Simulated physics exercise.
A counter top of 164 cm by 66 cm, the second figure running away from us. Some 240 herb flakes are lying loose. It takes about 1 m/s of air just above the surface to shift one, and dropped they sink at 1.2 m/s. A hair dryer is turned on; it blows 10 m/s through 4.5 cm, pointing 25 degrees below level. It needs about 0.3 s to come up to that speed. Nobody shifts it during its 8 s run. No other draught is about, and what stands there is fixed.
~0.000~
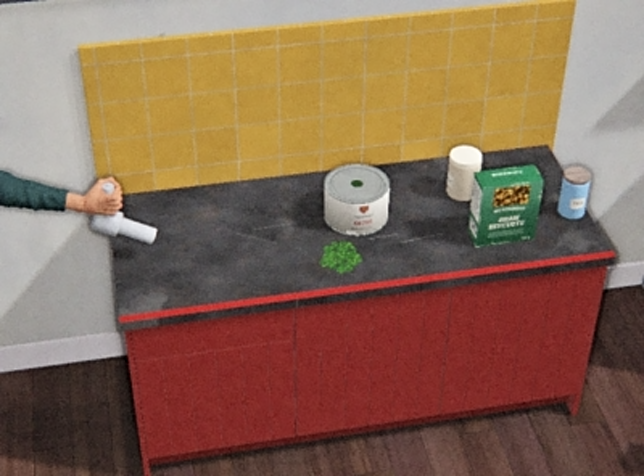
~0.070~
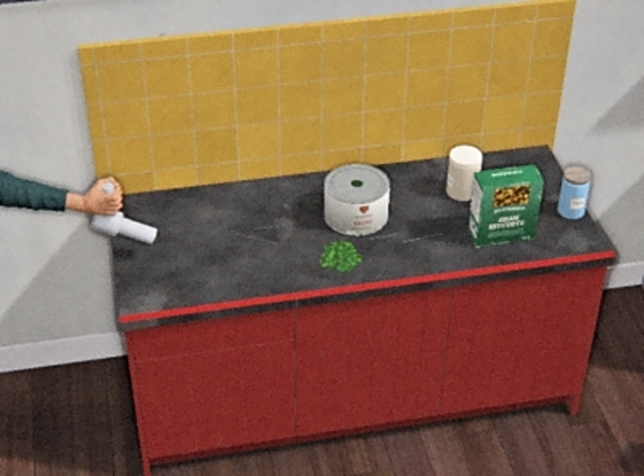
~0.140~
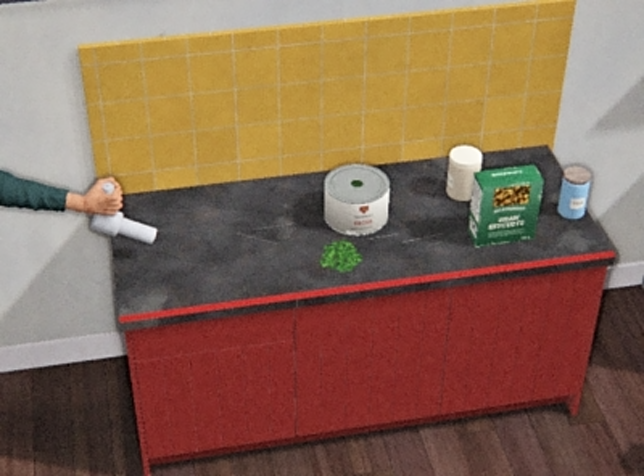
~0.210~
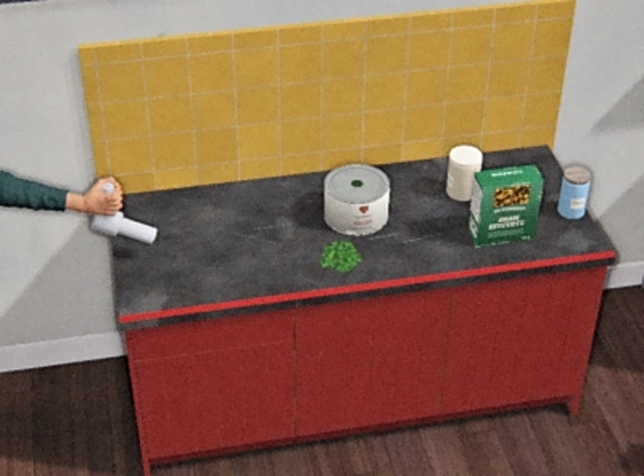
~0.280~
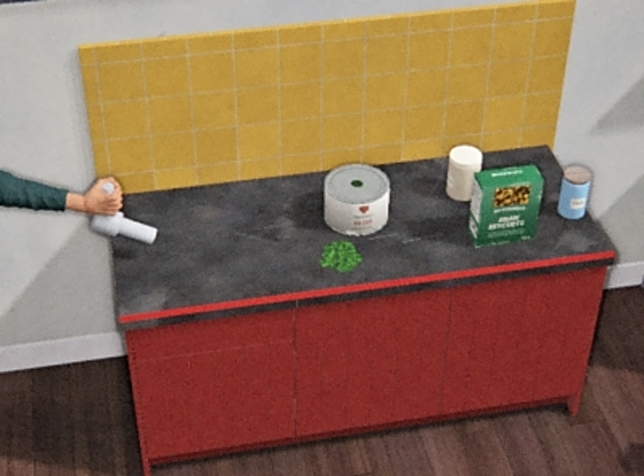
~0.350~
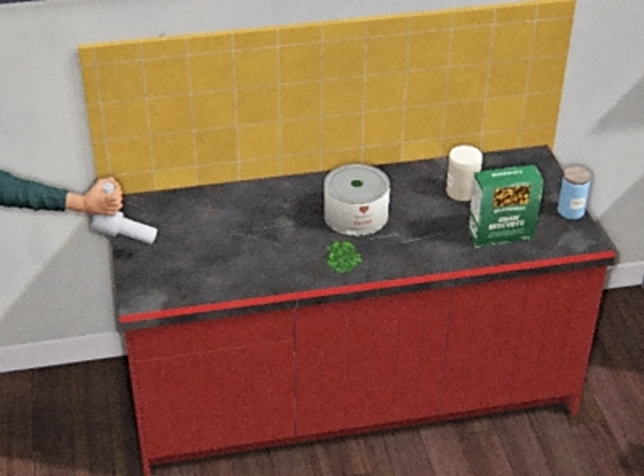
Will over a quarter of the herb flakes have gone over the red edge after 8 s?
Answer: Yes.
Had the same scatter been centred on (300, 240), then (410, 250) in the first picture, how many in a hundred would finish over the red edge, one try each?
In that order: 10 %, 40 %.
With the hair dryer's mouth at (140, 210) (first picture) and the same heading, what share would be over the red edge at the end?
In that case some 100 per cent.
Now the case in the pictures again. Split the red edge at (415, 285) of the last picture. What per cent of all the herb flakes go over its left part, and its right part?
Some 2 % left, 70 % right.
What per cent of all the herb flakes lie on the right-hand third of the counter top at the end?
Near 10 %.
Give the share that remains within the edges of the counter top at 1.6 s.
About 20 %.
After 1.6 s the count stands so, 68 % are over the red edge; the middle of those still in play is near (514, 248).
After 2.6 s the count stands so, 68 % are over the red edge; the middle of those still in play is near (505, 250).
After 4.4 s the count stands so, 68 % are over the red edge; the middle of those still in play is near (521, 246).
After 8.0 s, at the end, 69 % are over the red edge.
